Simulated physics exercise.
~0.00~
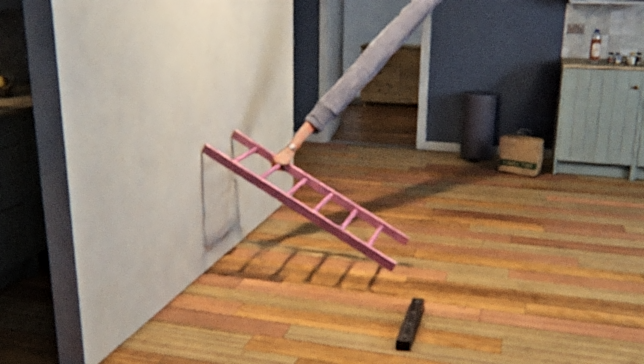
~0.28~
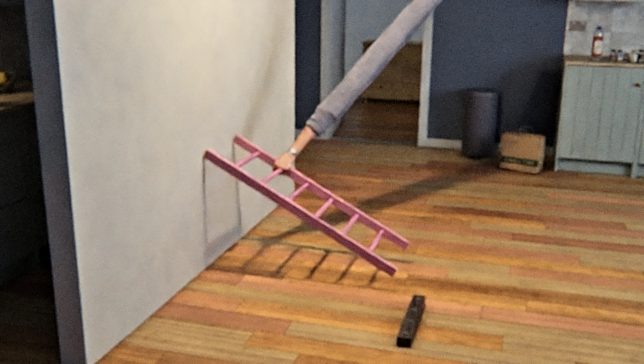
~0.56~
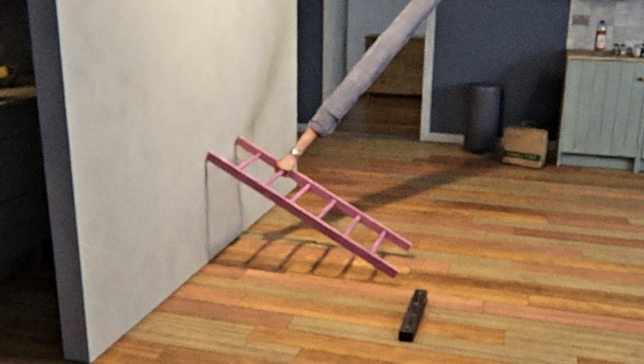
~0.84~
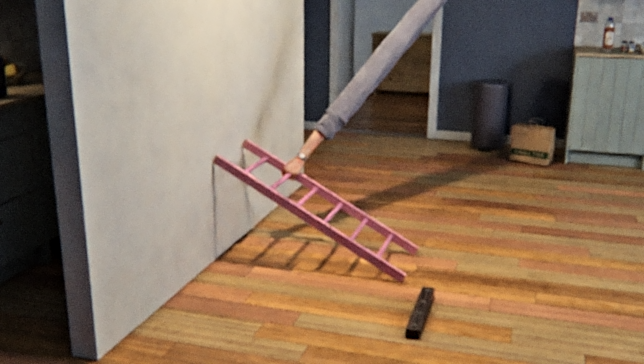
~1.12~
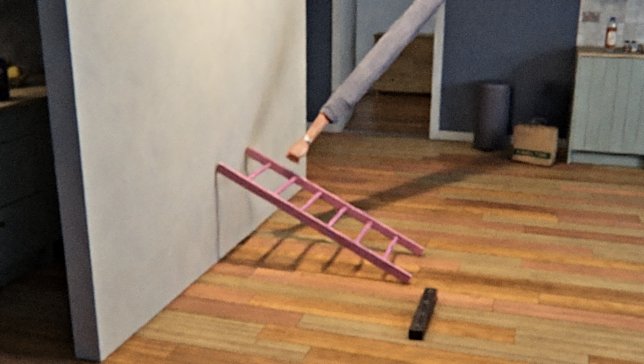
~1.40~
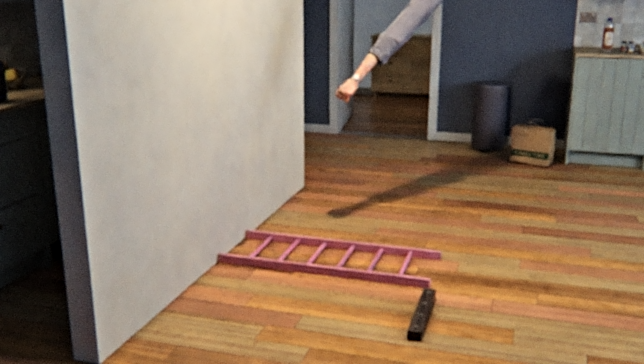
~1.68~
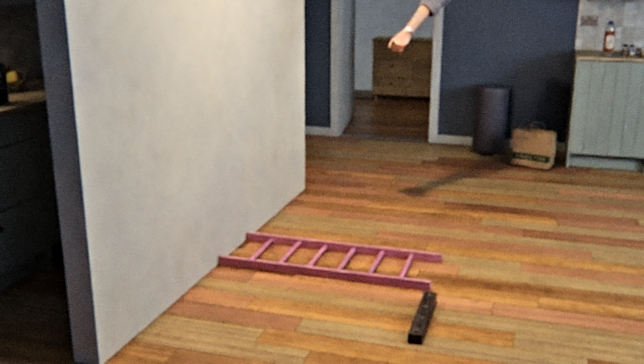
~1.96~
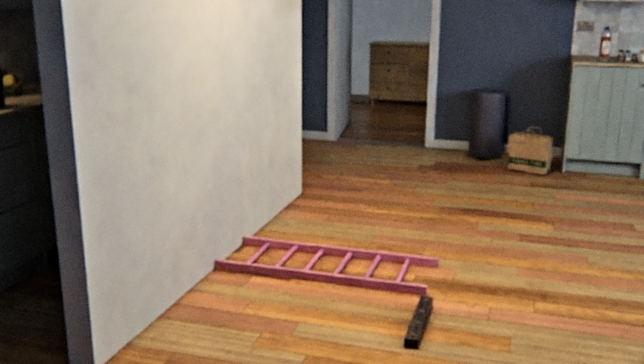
Pink ladder-like rack being leant against a pale wall by a hand, then slipping down flat onto the wooden floor once released.
